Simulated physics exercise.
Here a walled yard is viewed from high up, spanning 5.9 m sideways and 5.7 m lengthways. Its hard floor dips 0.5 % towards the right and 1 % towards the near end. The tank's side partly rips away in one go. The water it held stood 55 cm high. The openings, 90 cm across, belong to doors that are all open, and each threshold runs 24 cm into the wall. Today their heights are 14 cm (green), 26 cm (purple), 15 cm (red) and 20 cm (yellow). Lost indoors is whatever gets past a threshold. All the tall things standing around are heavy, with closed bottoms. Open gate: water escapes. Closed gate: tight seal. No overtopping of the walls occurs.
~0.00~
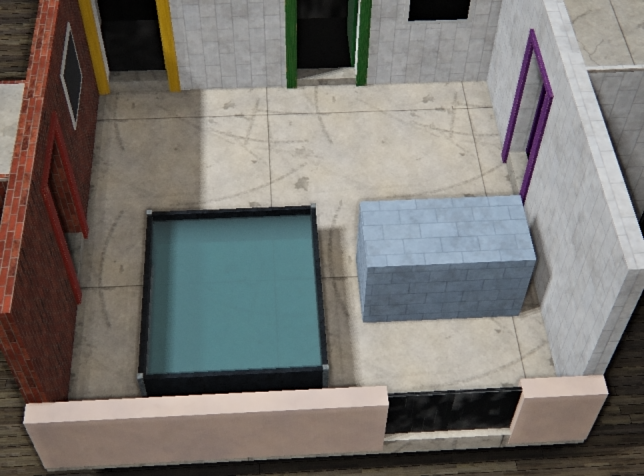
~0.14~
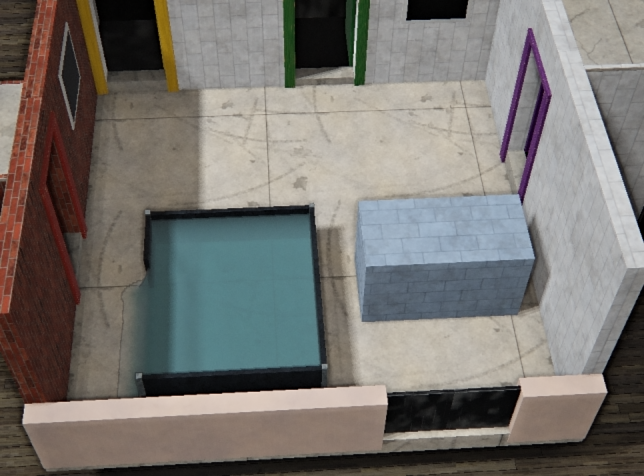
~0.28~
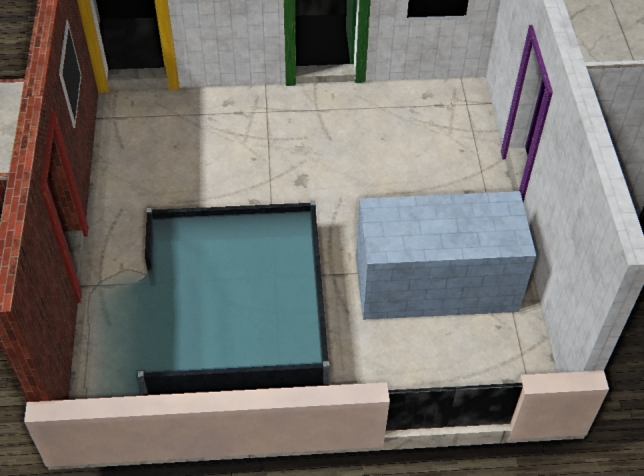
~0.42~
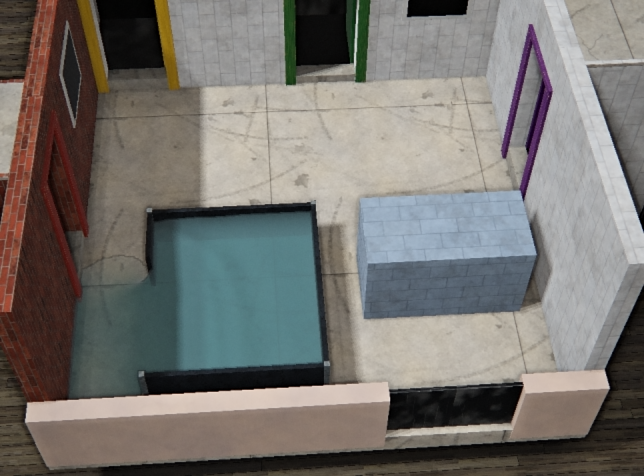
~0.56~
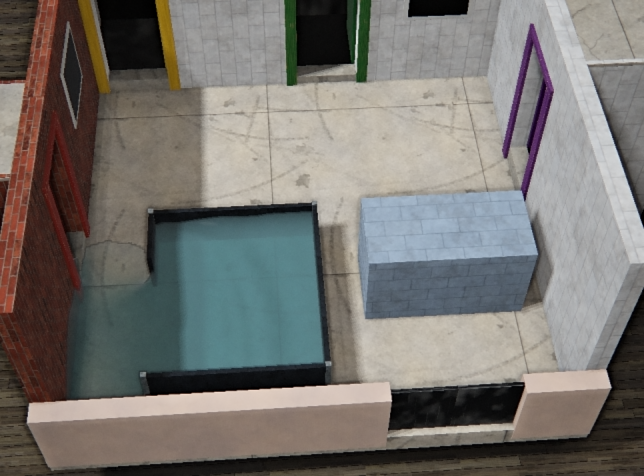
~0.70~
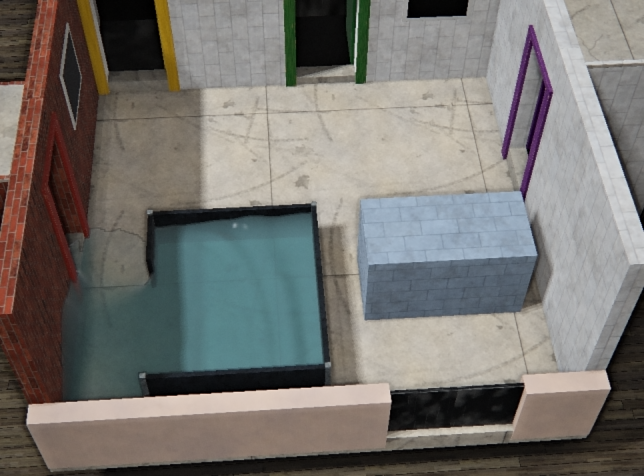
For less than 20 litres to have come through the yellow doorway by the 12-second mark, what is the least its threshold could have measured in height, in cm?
16 cm or so.
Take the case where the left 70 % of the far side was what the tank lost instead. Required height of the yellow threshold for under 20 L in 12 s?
Minimum height: Approx. 27 cm.
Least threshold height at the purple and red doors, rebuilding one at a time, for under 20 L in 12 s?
You'd want some 9.5 cm at purple and some 19 cm at red.
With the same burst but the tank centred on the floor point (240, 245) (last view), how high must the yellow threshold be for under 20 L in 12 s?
It should be around 12.0 cm high.
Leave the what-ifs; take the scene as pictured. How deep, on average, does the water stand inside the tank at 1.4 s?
Average depth: Approx. 36 cm.
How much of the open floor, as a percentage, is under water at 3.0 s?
Around 50 per cent of the floor.
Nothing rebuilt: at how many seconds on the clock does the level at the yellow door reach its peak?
Near 3.6 seconds.
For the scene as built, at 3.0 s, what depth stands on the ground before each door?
Green door 0 cm, purple door 0 cm, red door 20 cm, yellow door 18 cm.
After 1.4 s water covers 15 % of the floor, deepest (60 cm) near (68, 438); it has not reached the yellow door.
After 3.0 s water covers 50 % of the floor, deepest (30 cm) near (68, 438); 18 cm at the yellow door, 0 litres in over its 20 cm threshold.
After 12.0 s water covers 95 % of the floor, deepest (16 cm) near (301, 424); 4 cm at the yellow door, 5 litres in over its 20 cm threshold.
At the yellow door as built, the water arrived by 2.2 s and peaked near 24 cm at 3.6 s.
Run again over the same 12 s with other heights there, 41 litres in over 14 cm, 8 litres over 19 cm. The limit of 20 litres is kept from about 16 cm up.
